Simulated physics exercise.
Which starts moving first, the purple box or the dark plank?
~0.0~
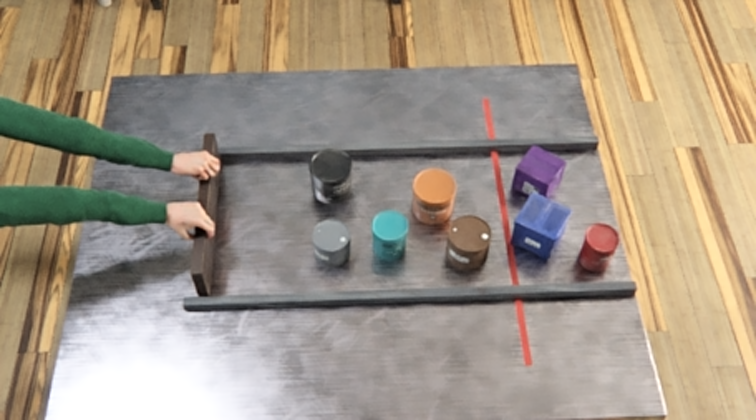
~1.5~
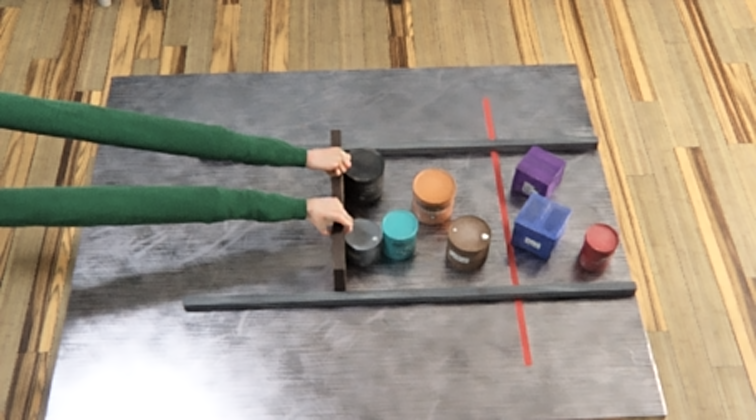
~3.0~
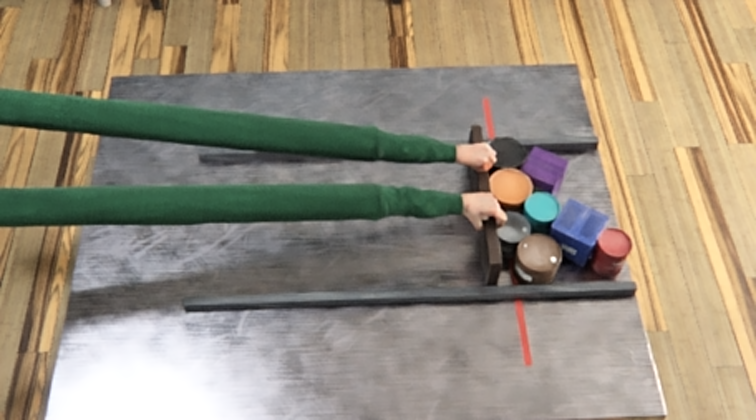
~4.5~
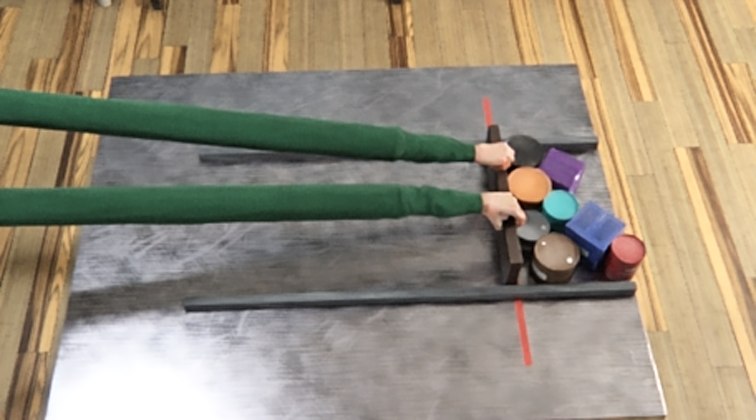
The dark plank starts moving first. The purple box only shifts later, once the push has brought the containers together near the right side.
